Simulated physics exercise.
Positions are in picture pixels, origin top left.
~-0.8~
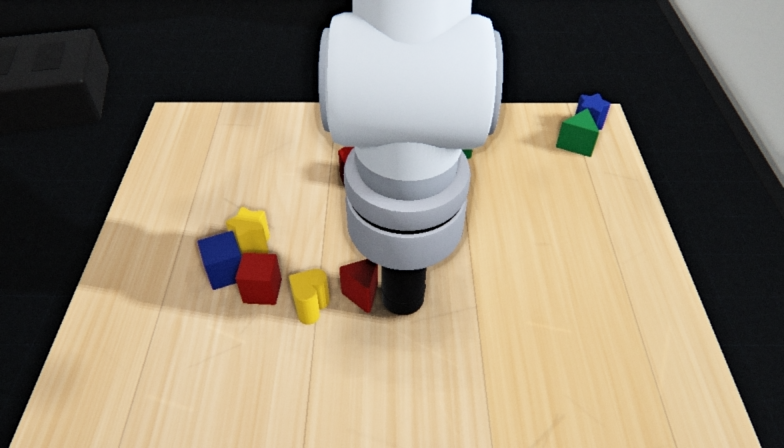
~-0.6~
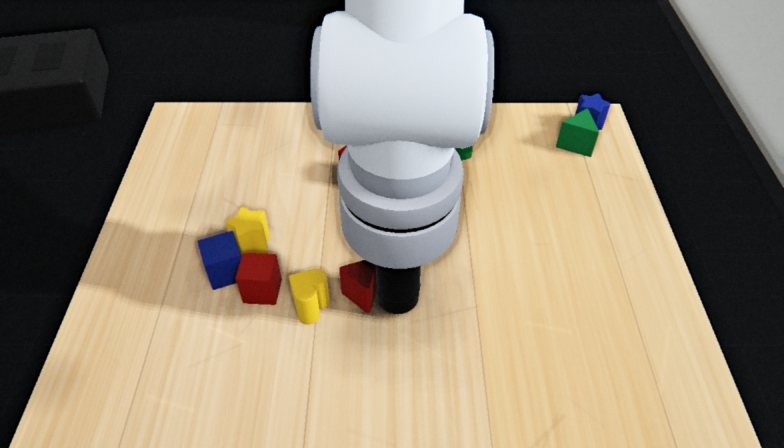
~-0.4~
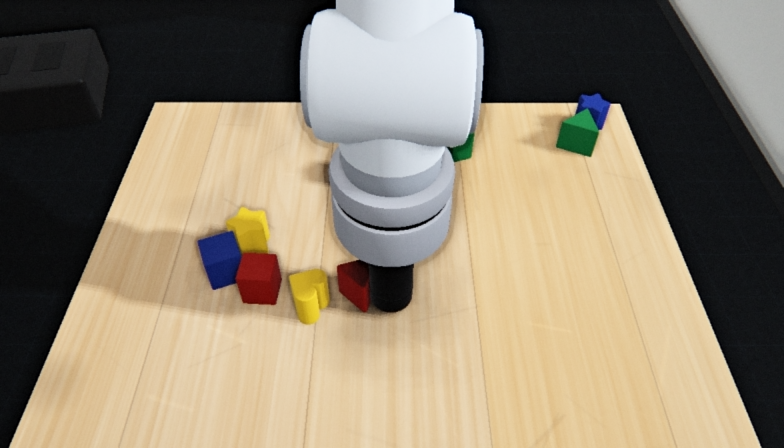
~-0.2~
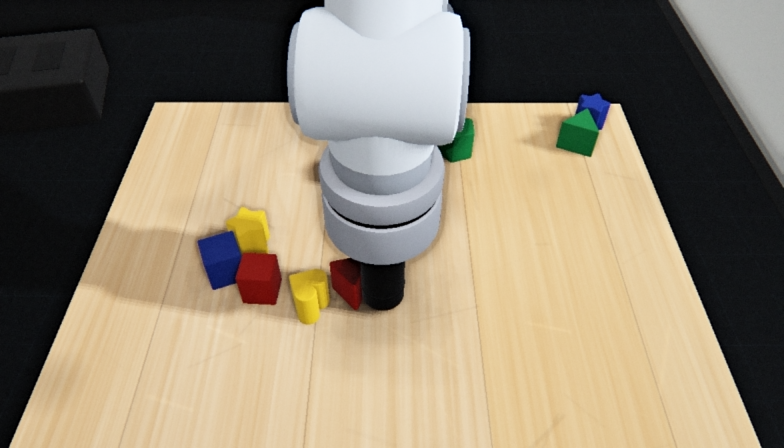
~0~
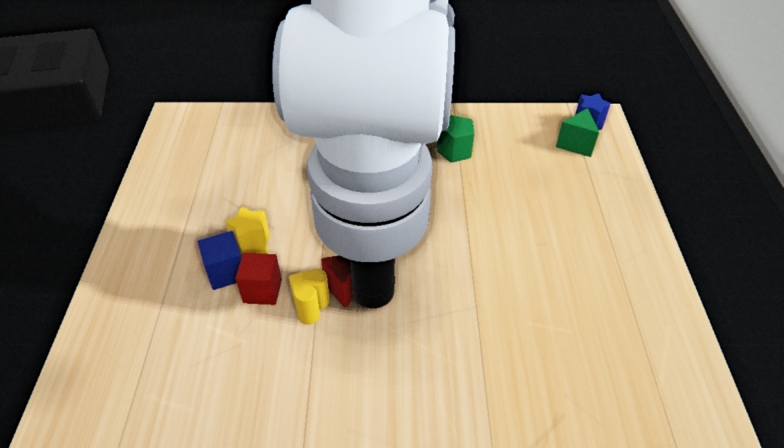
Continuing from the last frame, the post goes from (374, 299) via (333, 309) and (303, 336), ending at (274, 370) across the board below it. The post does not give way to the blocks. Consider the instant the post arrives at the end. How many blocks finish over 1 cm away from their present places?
Two get moved.
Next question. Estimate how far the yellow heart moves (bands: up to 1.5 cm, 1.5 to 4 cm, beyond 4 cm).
The answer is 1.5 to 4 cm.
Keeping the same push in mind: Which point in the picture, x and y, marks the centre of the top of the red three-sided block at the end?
My prediction: (319, 257).
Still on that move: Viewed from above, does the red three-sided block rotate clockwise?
In short: Yes.
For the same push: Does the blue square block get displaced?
Answer: No.
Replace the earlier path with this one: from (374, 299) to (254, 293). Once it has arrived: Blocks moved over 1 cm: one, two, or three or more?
A group of three or more is moved.
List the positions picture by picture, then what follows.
In the first frame, post's lower end (403, 299); blue square block (219, 247); red square block (256, 266); yellow heart (307, 282); red three-sided block (361, 270).
In the second frame, post (398, 298); blocks still.
In the third frame, post (391, 296); red three-sided block (358, 270).
In the fourth frame, post (383, 295); red three-sided block (351, 267).
In the fifth frame, post (374, 292); blue square block (219, 247); red square block (256, 266); yellow heart (307, 282); red three-sided block (342, 264).
What follows on the original path. One third of the way, post (332, 302); yellow heart (291, 283), turned 35° anticlockwise; red three-sided block (319, 257), turned 30° clockwise.
Two thirds of the way, post (301, 331); yellow heart (273, 292); red three-sided block (319, 257), turned 30° clockwise.
At the end, post (272, 363); blue square block still; red square block still; yellow heart (273, 293), turned 15° clockwise; red three-sided block (319, 257), turned 30° clockwise.
